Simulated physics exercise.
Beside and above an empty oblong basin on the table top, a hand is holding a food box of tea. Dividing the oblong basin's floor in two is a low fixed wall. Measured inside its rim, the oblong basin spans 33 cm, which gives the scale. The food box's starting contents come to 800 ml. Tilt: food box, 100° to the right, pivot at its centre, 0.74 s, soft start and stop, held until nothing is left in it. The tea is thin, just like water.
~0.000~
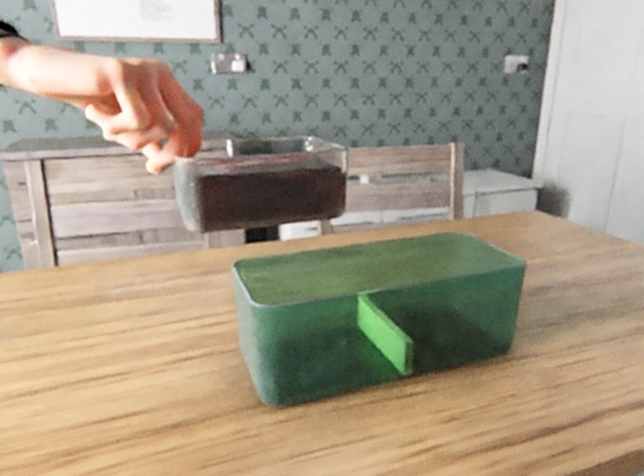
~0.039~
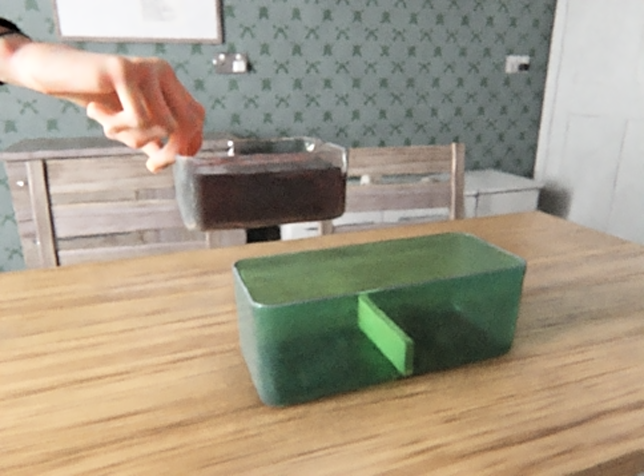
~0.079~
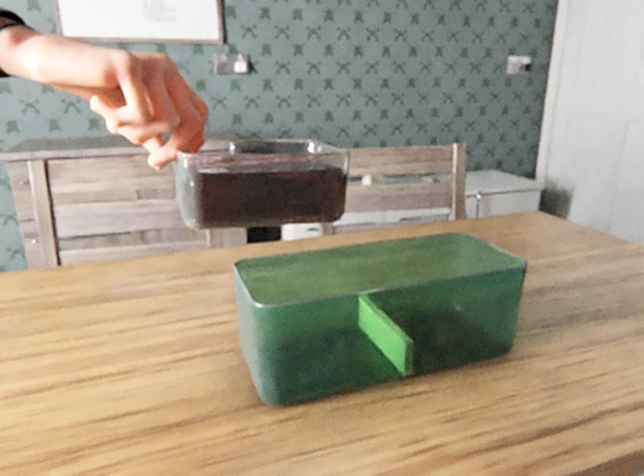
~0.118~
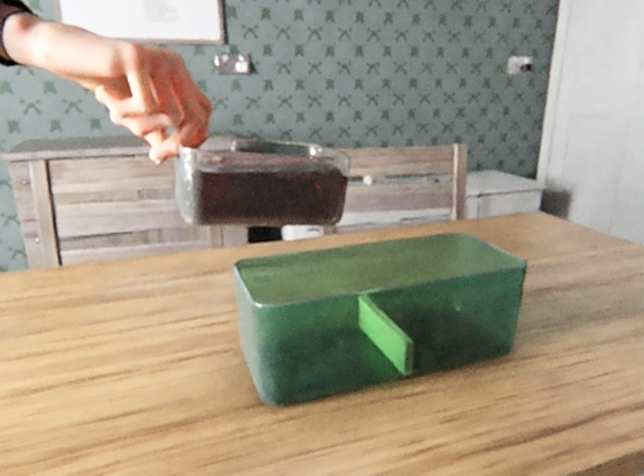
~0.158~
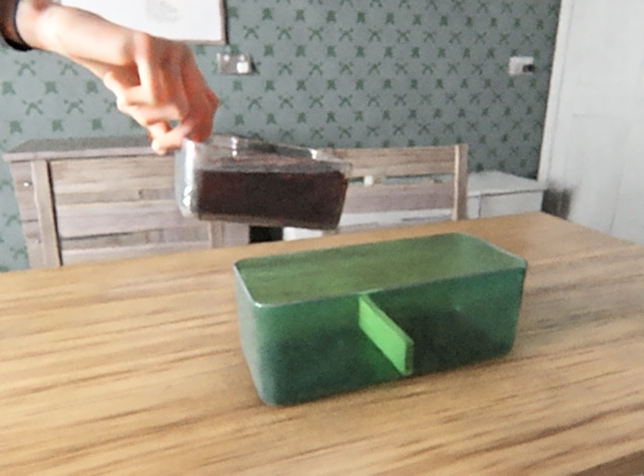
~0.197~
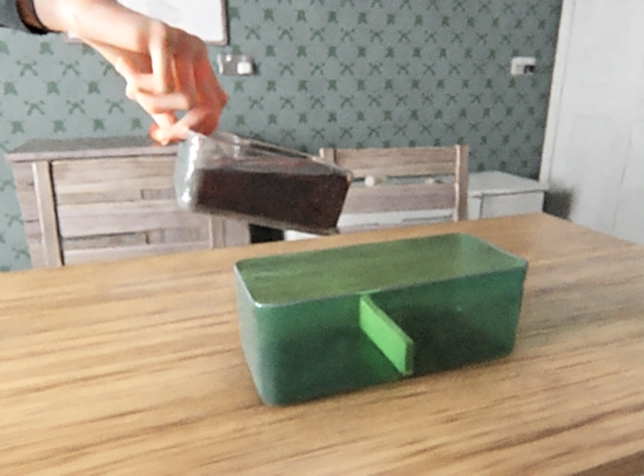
A hand holds a clear food box of dark tea above and beside an empty green oblong basin on a wooden table, keeping it nearly level at first, then gradually tilting it so its right end dips.
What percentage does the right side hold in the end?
About 29 per cent.
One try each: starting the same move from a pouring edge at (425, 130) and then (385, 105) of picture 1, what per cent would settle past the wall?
In turn about 75 and 65 per cent.
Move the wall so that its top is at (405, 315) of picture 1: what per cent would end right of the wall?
In that case, some 10 percent.
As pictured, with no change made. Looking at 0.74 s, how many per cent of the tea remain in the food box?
7 %.
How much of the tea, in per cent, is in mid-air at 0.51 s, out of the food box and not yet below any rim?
Roughly 44 percent.
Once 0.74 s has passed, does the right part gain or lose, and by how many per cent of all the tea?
A gain, roughly 2.
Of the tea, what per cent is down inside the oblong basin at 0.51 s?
Fraction in basin: Approx. 24%.
Then, 0.51 s in, the tilt is 78° and 32 per cent is still to pour, 16 is left of the wall and 8 right of it.
Then, 0.74 s in, the tilt is 100° and 7 per cent is still to pour, 57 is left of the wall and 27 right of it.
Then, 0.98 s in, the tilt is 100° and 1 per cent is still to pour, 60 is left of the wall and 28 right of it.
Then, 1.24 s in, the tilt is 100° and 0 per cent is still to pour, 62 is left of the wall and 29 right of it.
Finally, 62 per cent lies left of the wall, 29 right of it and 9 outside.
